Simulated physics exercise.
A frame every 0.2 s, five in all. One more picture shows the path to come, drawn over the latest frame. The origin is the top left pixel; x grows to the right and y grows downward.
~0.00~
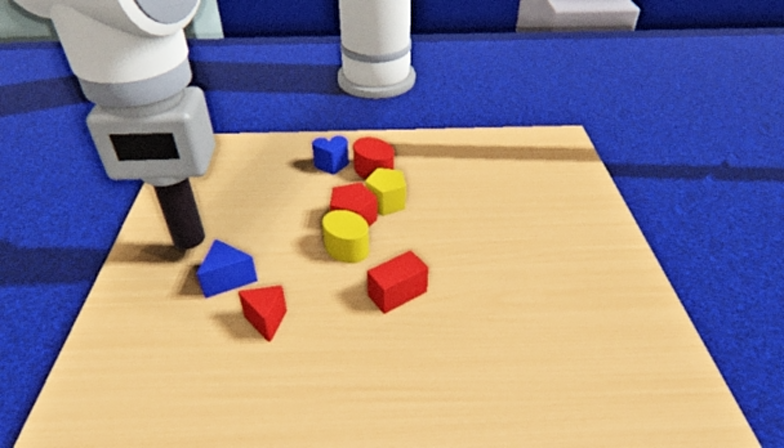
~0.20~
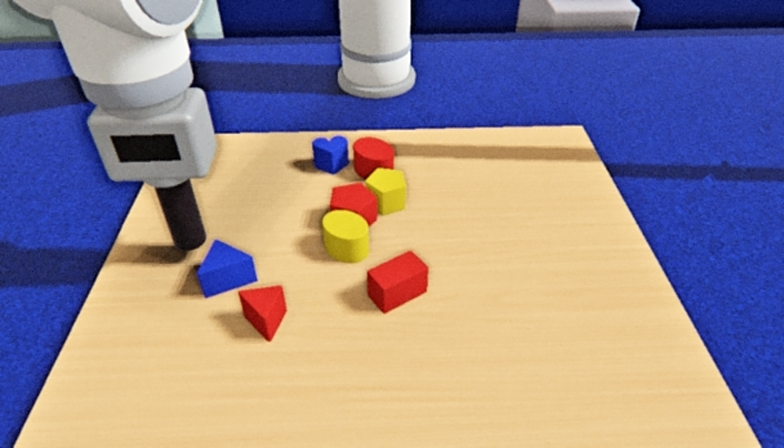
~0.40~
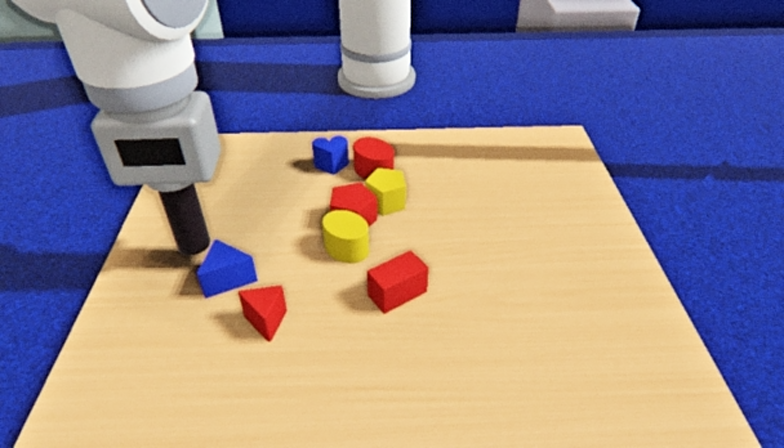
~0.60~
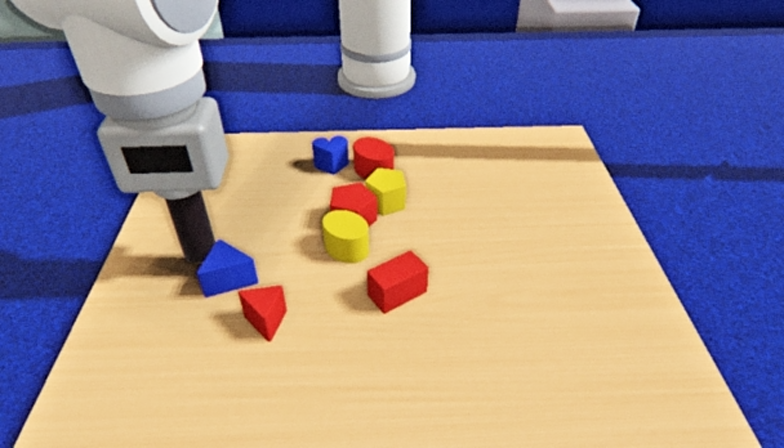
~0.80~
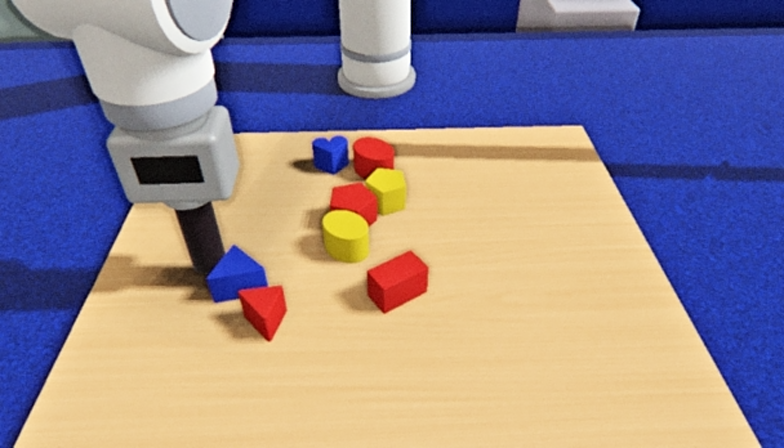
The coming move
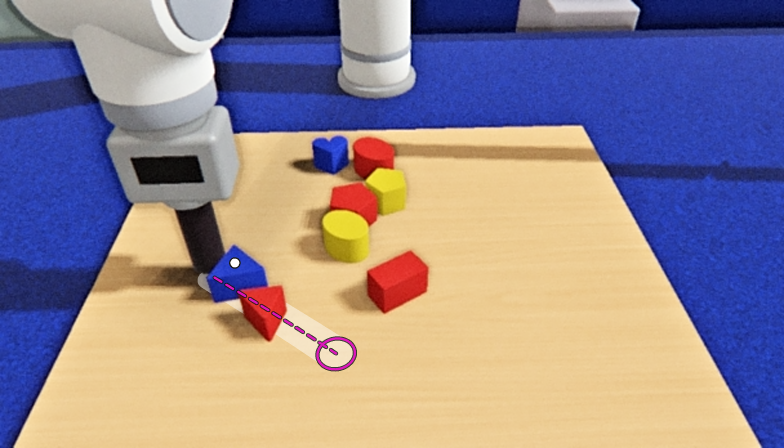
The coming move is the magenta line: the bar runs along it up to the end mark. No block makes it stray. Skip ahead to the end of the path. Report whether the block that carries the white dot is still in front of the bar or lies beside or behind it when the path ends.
It rides in front to the end.
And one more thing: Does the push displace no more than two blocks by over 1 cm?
Yes, I think so.
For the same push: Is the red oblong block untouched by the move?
Going by the path, yes.
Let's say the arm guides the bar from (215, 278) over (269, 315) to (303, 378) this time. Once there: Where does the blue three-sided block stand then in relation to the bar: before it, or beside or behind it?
Slid away.
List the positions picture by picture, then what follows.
In the first picture, lower end of the bar (190, 240), tops of blocks, blue three-sided block (222, 256), red three-sided block (261, 297), red oblong block (398, 268).
In the second picture, bar (191, 242), blocks as before.
In the third picture, bar (195, 246), blocks as before.
In the fourth picture, bar (201, 253), blocks as before.
In the fifth picture, bar (210, 264), blue three-sided block (235, 263), red three-sided block (261, 297), red oblong block (398, 268).
The drawn path runs from (215, 278) to (336, 354); the dot is on the blue three-sided block.
What follows on the original path. One third of the way, bar (249, 287); blue three-sided block (278, 285); red three-sided block (272, 309).
Two thirds of the way, bar (290, 311); blue three-sided block (321, 313), turned 20° clockwise; red three-sided block (293, 337), turned 15° clockwise.
At the end, bar (335, 339); blue three-sided block (370, 339); red three-sided block (298, 349), turned 40° clockwise; red oblong block not moved.
